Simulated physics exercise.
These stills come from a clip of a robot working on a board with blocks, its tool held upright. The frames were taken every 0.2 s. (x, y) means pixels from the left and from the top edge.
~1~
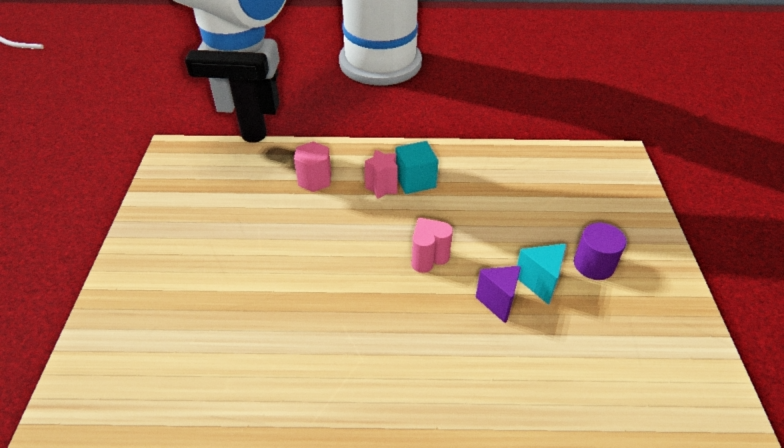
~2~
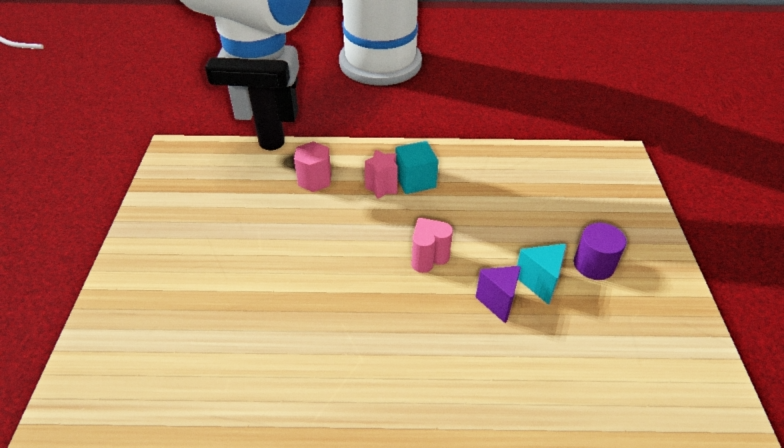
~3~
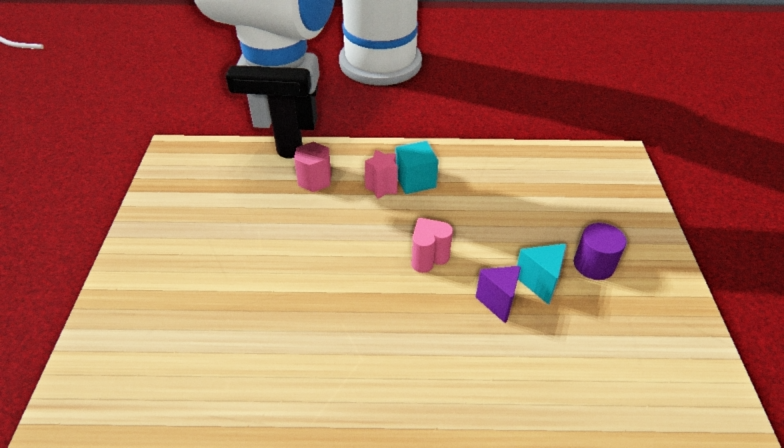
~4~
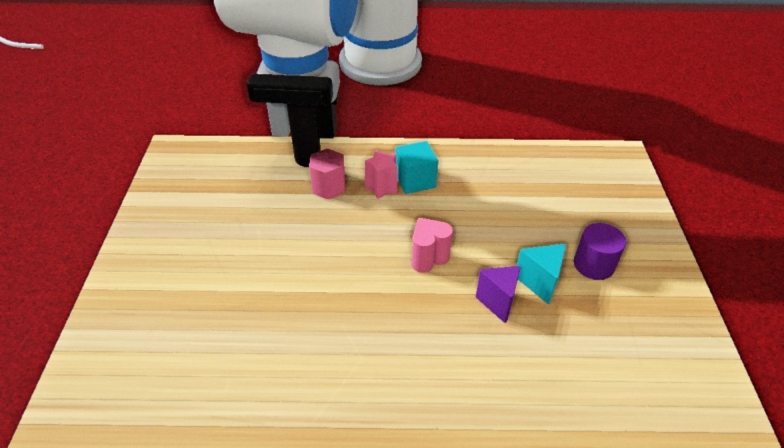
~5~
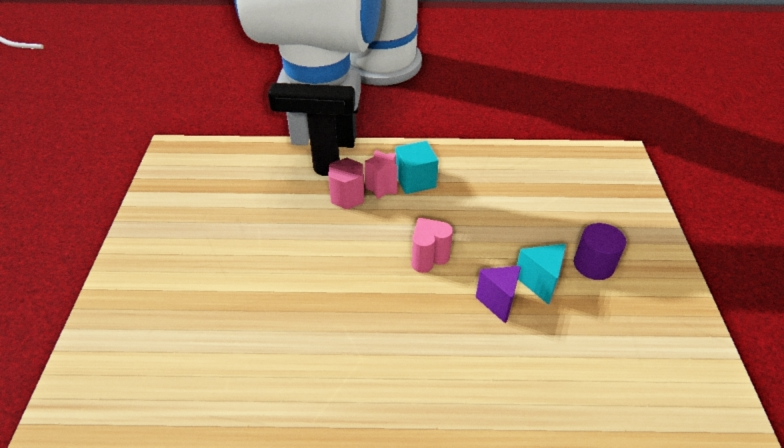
A robot arm with a black tool reaches over the far left edge of a pale wooden board on a red surface, seen from above at an angle. A pink hexagonal block, a pink star-shaped block and a turquoise block sit near the back, with a pink heart, purple and turquoise triangular blocks and a purple cylinder nearer. The tool slides rightward and slightly nearer, then nudges the hexagonal block toward the star-shaped one.
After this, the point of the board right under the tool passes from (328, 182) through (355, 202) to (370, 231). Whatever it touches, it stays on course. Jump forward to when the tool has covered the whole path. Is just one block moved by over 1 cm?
In short: Yes.
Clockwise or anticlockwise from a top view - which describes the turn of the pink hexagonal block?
Answer: Anticlockwise.
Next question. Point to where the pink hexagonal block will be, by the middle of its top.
The answer is (403, 207).
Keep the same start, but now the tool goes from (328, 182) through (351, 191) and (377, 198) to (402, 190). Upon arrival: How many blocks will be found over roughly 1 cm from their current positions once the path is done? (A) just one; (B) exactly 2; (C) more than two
C.
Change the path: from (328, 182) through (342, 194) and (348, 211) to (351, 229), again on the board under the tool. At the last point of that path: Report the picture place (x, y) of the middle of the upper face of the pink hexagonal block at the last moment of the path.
The point I'd pick in the picture is (381, 195).
On the path given first. Halfway along, tool at (354, 189); pink hexagonal block at (378, 188), turned 15° anticlockwise.
At the end, tool at (370, 218); pink hexagonal block at (403, 207), turned 65° anticlockwise; pink star-shaped block in place.
